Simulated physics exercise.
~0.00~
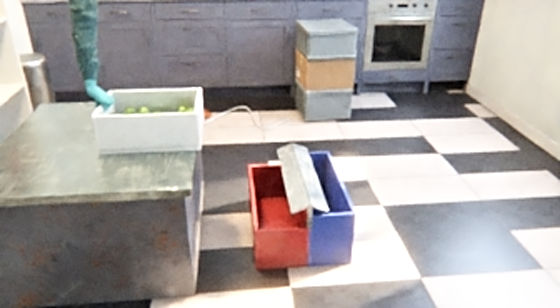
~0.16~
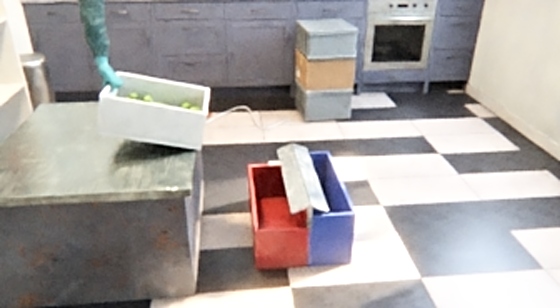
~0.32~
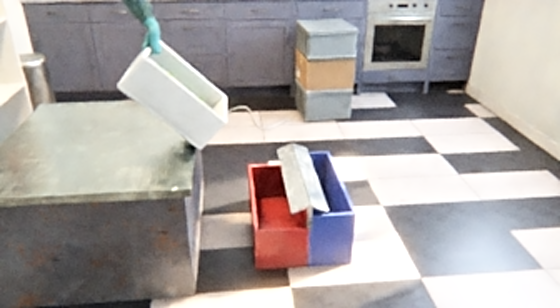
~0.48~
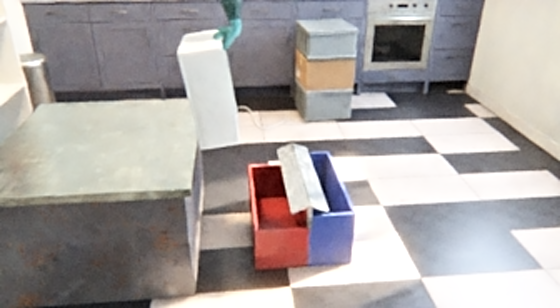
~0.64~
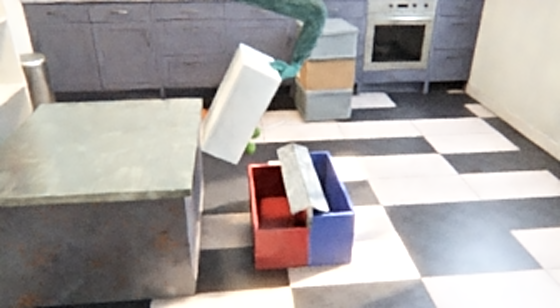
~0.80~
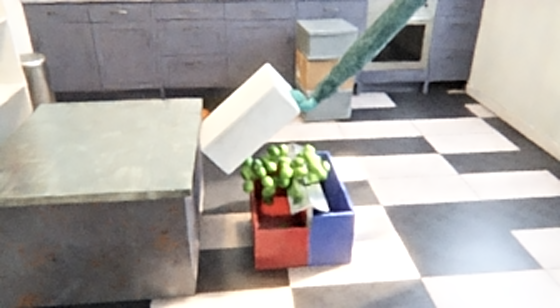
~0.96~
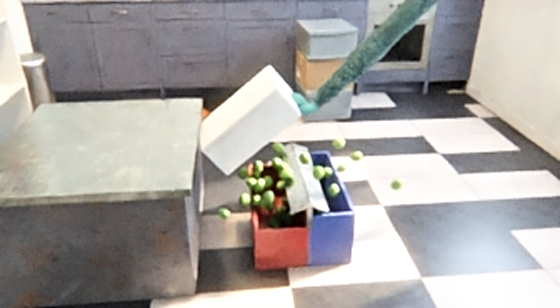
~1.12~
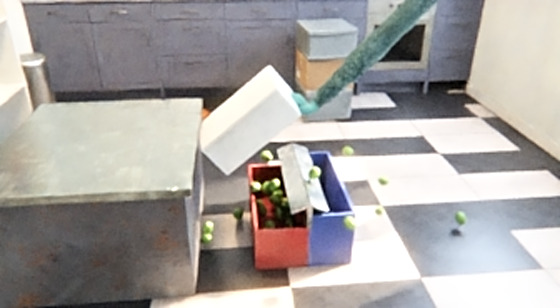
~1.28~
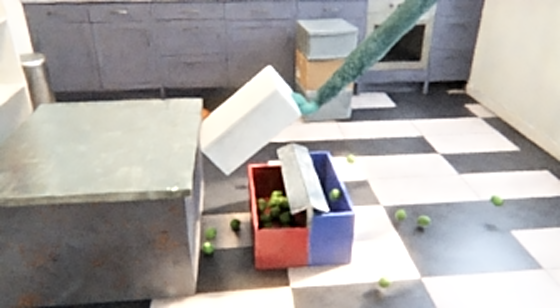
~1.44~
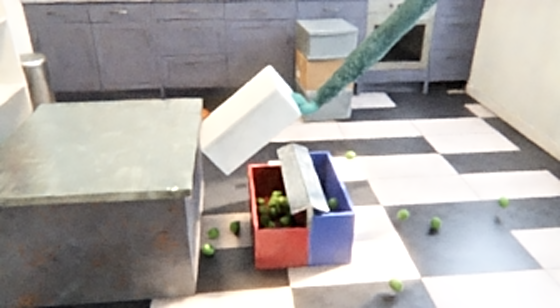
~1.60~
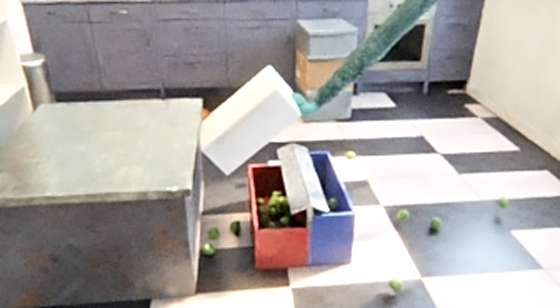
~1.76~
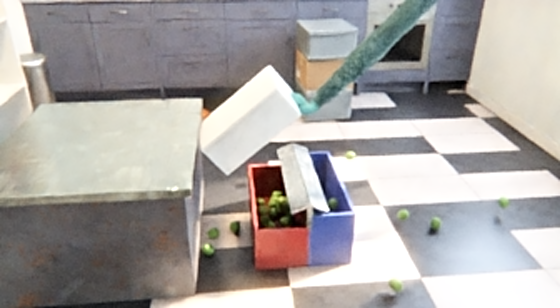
Green arm tipping a white box of limes over red and blue boxes, most landing in the red, some scattering across the floor.
